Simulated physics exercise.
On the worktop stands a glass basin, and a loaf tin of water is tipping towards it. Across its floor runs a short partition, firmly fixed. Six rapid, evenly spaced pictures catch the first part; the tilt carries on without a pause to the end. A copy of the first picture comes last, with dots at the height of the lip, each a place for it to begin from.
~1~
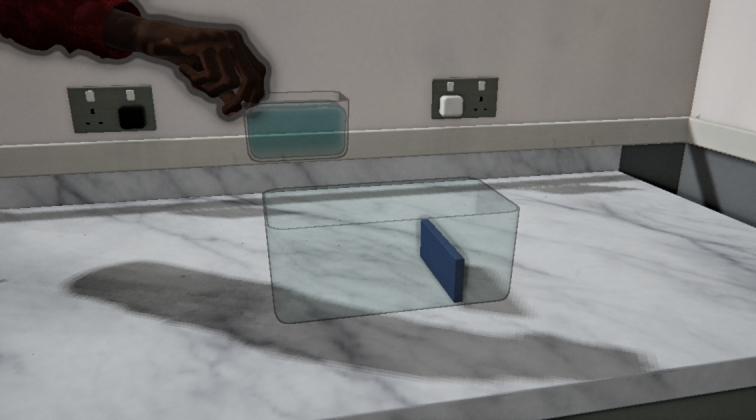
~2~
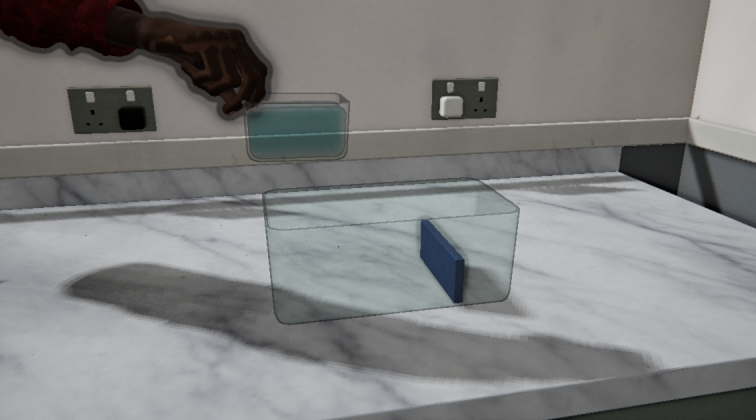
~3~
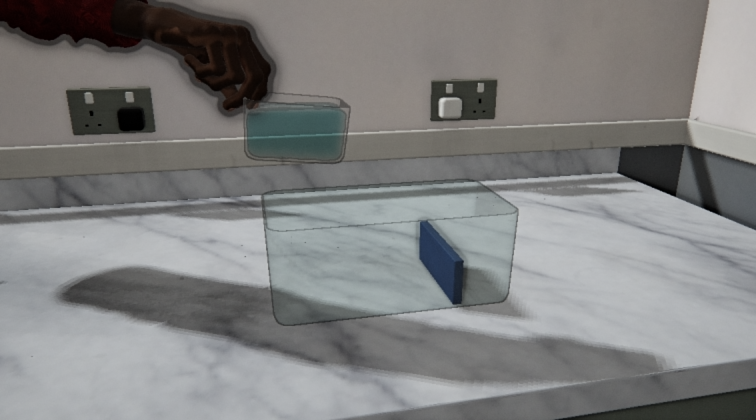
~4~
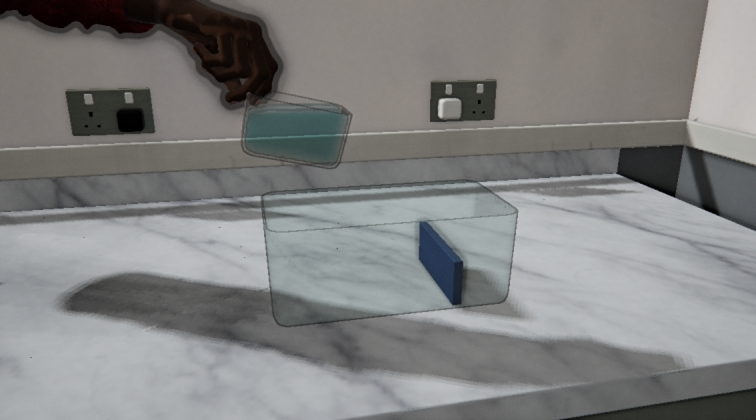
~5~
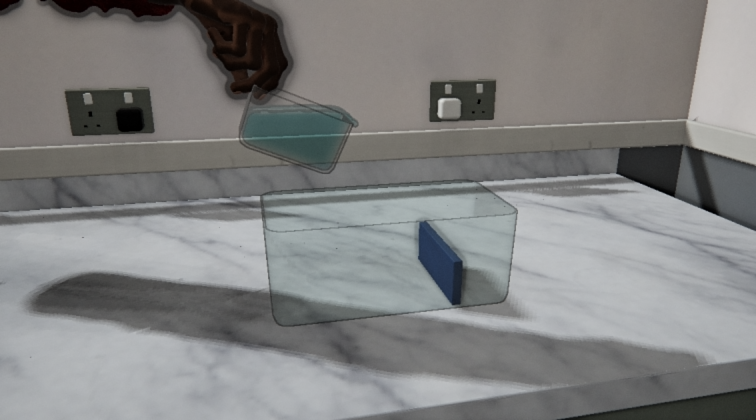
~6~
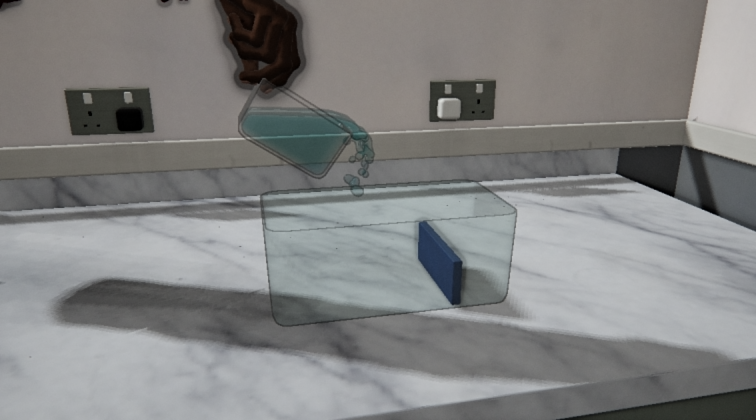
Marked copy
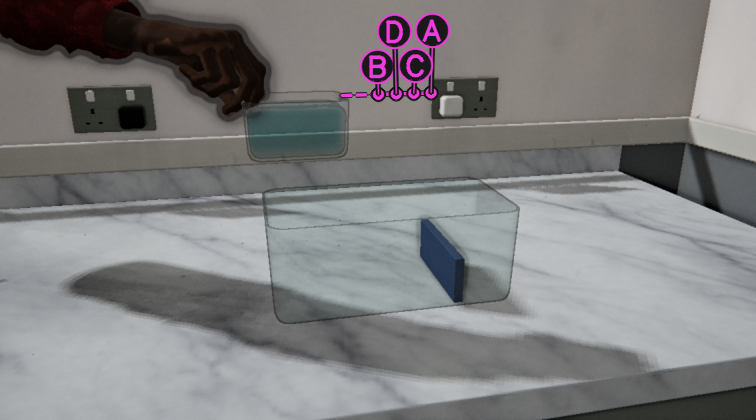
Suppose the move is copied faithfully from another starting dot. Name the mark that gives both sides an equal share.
Choose D.
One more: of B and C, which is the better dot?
C.
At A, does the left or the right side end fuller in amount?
More ends on the right.
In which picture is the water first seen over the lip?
In picture 5.
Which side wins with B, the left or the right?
The left side.
In magenta, A at (431, 92); B at (378, 94); C at (413, 93); D at (396, 93).
With A, about 21 % ends left of the wall and 79 % right of it.
With B, about 87 % ends left of the wall and 13 % right of it.
With C, about 29 % ends left of the wall and 70 % right of it.
With D, about 45 % ends left of the wall and 54 % right of it.
